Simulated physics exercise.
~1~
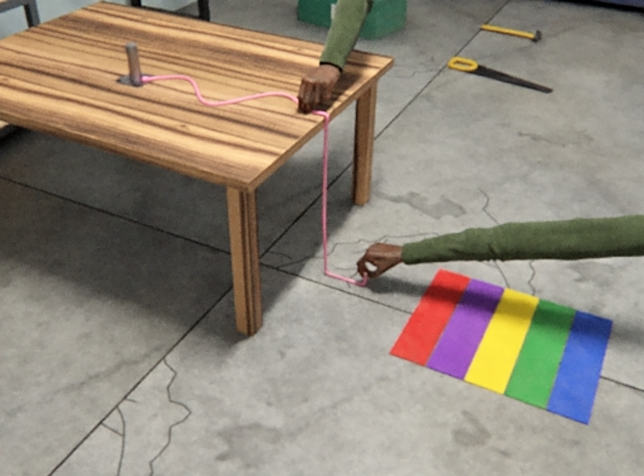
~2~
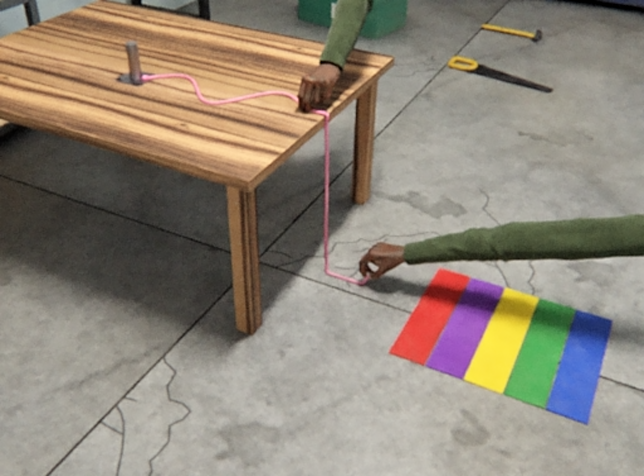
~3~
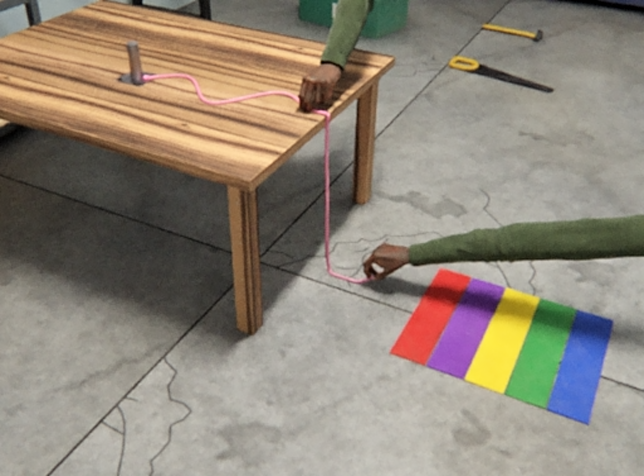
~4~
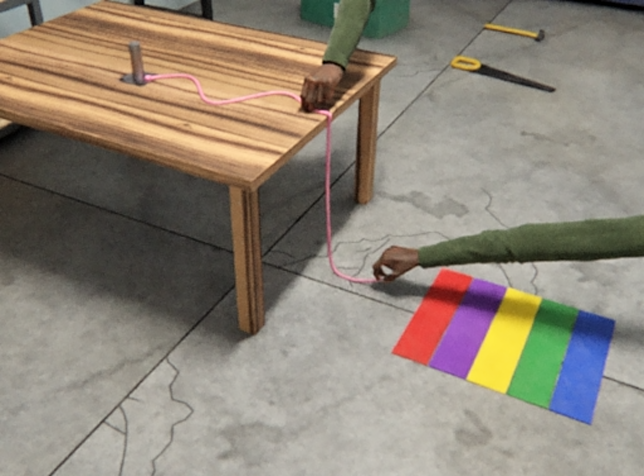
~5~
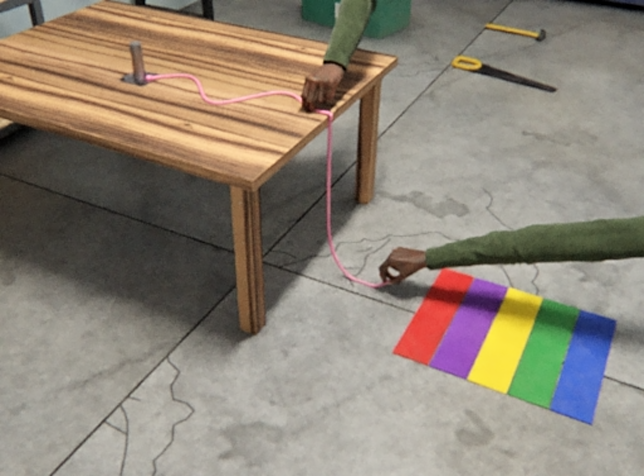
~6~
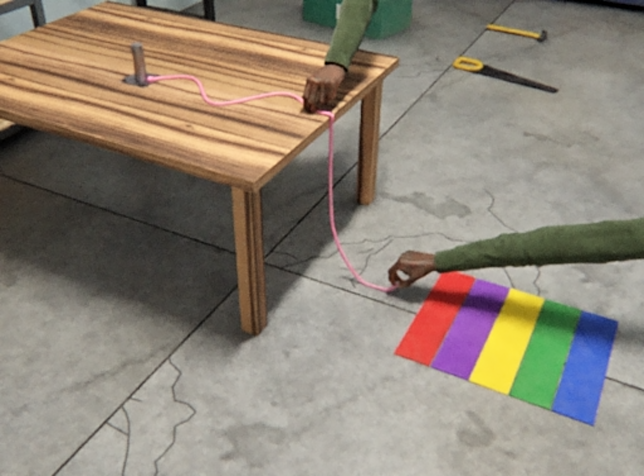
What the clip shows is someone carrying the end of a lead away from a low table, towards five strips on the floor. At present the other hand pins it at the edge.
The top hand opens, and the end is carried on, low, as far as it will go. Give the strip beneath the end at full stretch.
Green strip.
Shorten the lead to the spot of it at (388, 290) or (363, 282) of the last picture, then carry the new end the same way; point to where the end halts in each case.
(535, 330) and (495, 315).
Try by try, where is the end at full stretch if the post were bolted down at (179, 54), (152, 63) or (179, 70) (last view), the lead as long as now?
(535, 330), (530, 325) and (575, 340).
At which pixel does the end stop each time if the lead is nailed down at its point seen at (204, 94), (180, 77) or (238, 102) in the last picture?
About (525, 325), (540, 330) and (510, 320).
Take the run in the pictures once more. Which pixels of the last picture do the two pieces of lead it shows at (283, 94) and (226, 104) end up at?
One ends up around (315, 115), the other around (259, 103).
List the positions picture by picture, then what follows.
In the first picture, end (366, 276); red (416, 342); purple (453, 355); yellow (491, 368); green (531, 382); blue (573, 397).
In the second picture, end (368, 276); lead through (178, 76) (207, 103) (282, 93) (326, 130) (326, 196) (326, 258).
In the third picture, end (372, 277).
In the fourth picture, end (381, 279); lead through (181, 76) (210, 103) (285, 93) (329, 130) (327, 196) (331, 258).
In the fifth picture, end (388, 281).
In the sixth picture, end (397, 284); lead through (183, 77) (212, 104) (287, 94) (331, 131) (330, 197) (346, 262).
Soon after, end near (490, 314); over purple.
Then, end near (529, 327); over yellow.
At full stretch, end near (554, 334); over green. It gets as far as the green strip.
